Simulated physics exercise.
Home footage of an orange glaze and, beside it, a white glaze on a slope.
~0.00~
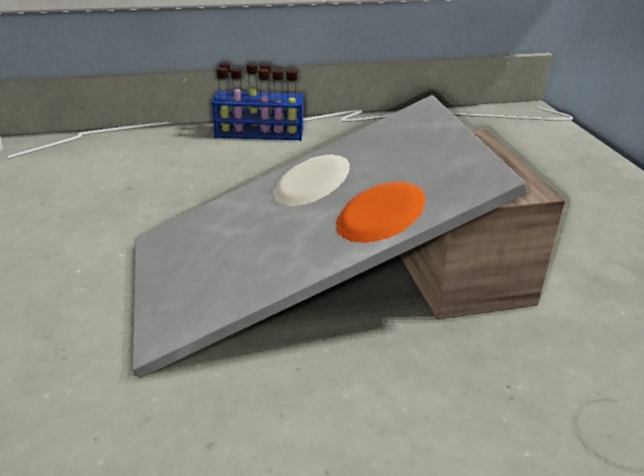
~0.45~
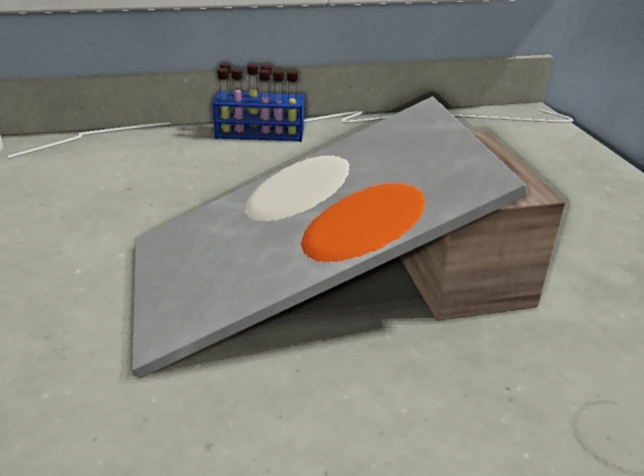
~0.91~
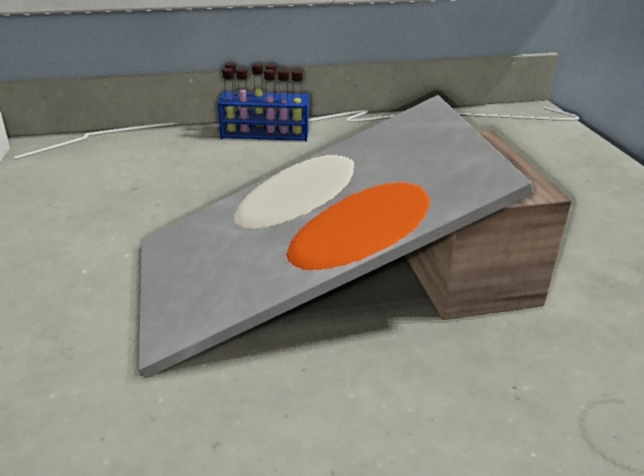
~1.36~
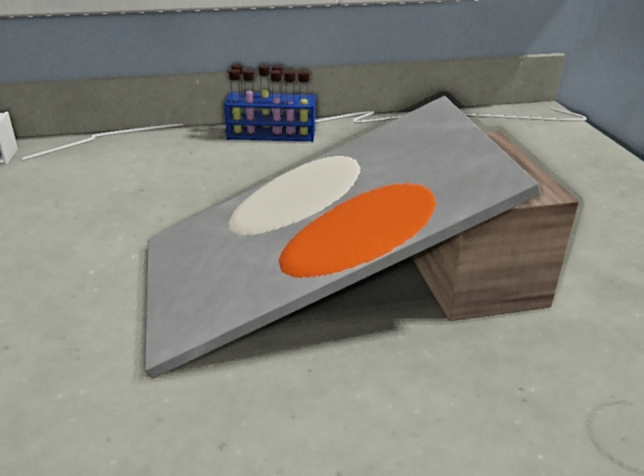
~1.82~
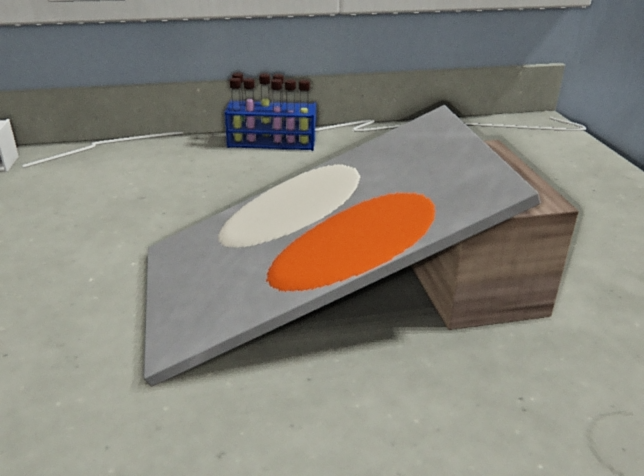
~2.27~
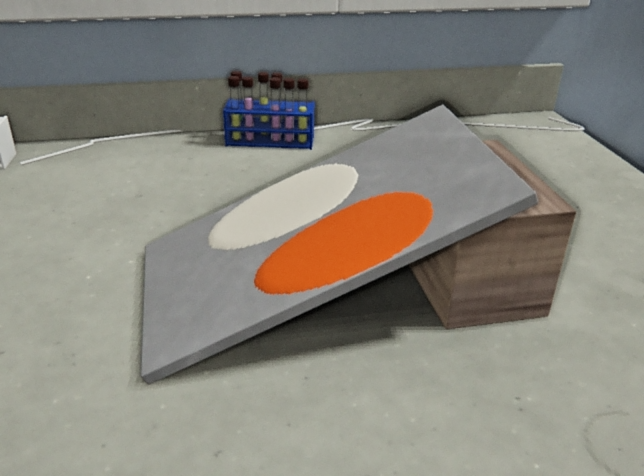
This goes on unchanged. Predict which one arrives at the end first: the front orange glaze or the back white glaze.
Back.
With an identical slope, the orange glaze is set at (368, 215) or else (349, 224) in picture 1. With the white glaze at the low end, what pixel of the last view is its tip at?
(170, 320) and (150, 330).
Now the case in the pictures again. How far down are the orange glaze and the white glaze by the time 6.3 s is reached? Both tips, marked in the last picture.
About (201, 307) and (164, 260).
After 4.4 s, the orange glaze is three quarters of the way down; the white glaze is close to the edge.
After 7.8 s, the orange glaze is close to the edge; the white glaze is at the low edge.
